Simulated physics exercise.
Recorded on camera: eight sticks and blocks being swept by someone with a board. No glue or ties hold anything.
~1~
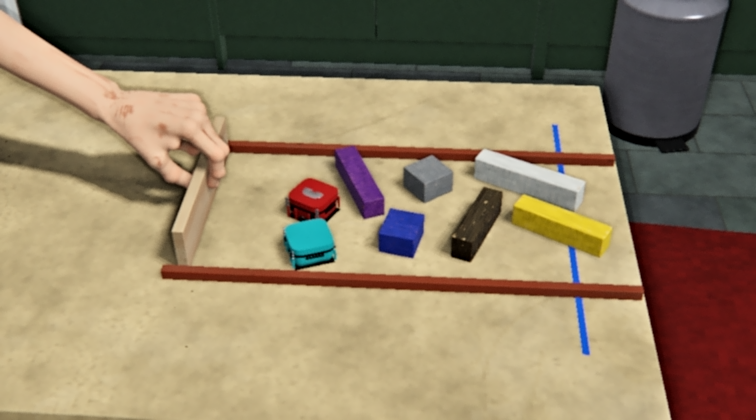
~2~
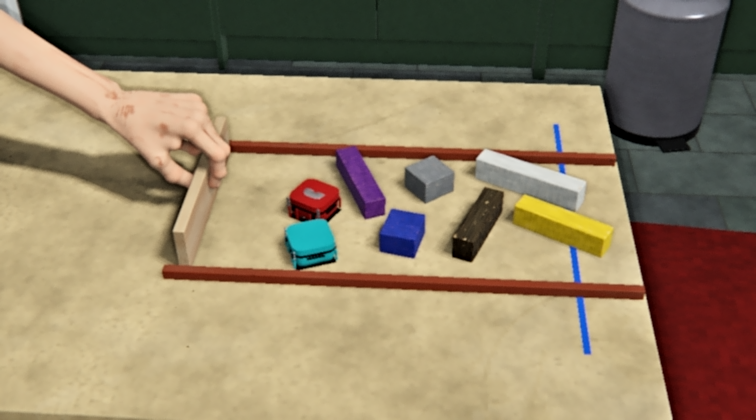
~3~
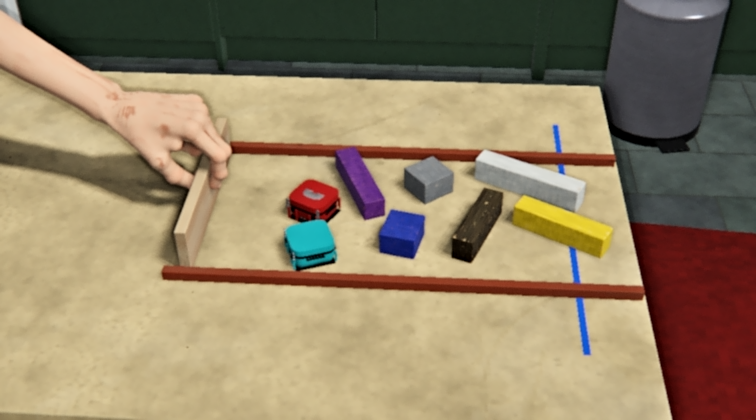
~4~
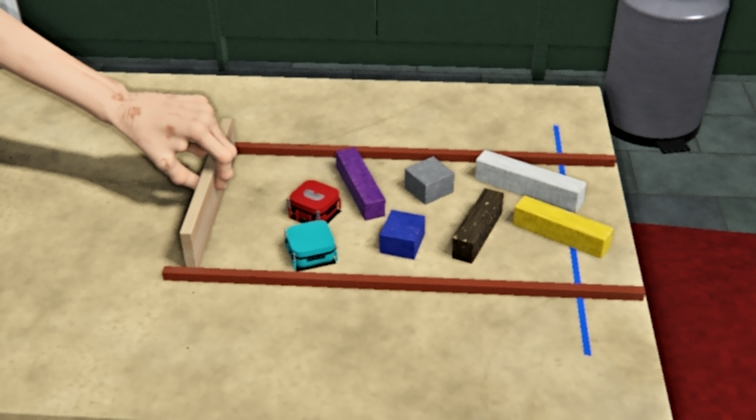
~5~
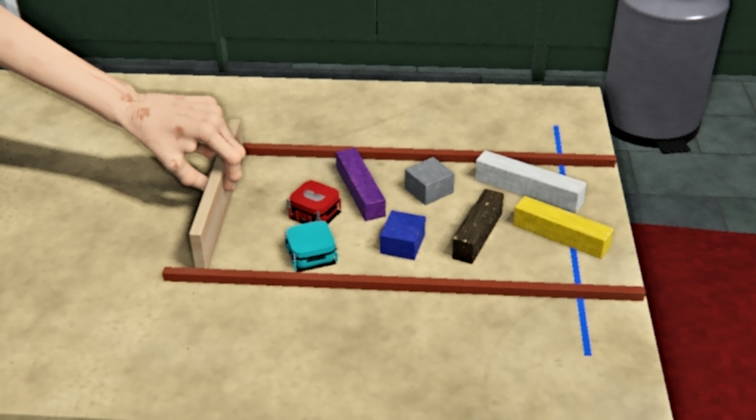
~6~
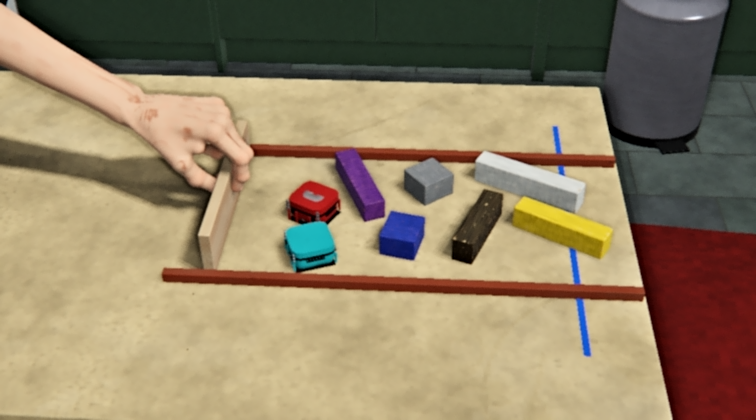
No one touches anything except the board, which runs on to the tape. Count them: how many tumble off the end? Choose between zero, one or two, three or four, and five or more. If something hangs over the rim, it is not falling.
The count is three or four.
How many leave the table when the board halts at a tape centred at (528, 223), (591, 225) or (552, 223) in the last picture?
Counts per try: 2; 5; 3.
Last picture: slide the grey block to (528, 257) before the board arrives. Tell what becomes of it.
Lab note: It goes off the edge.
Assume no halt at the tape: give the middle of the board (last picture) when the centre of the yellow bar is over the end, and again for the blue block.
The middle is at (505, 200) when it's the yellow bar, and at (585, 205) when it's the blue block.
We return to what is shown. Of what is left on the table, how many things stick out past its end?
The total comes out at 3.
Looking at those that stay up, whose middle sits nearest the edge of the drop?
That would be the grey block.
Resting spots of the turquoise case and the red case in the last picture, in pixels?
In the last picture the turquoise case sits at (599, 270) while the red case sits at (589, 212).
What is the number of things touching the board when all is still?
3 of them.
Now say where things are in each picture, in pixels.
The first picture shows yellow bar (561, 225); white bar (528, 180); black bar (477, 224); board (203, 189); tape (568, 222).
The second picture shows white bar (529, 180); board (204, 189).
The third picture shows black bar (478, 224); turquoise case (310, 246).
The fourth picture shows yellow bar (562, 227); blue block (403, 234).
The fifth picture shows white bar (529, 181); red case (315, 205).
The sixth picture shows yellow bar (561, 227); white bar (529, 182); black bar (478, 226); board (227, 192); tape (569, 224).
Soon after, none off yet; yellow bar at rest near (561, 227); white bar at rest near (529, 182); black bar at rest near (478, 226).
Then, none off yet; yellow bar moved a little near (606, 233); white bar moved a little near (573, 186); black bar moved about its own width near (550, 229).
At rest, the number that fall off is three or four; fallen, black bar, white bar and yellow bar.
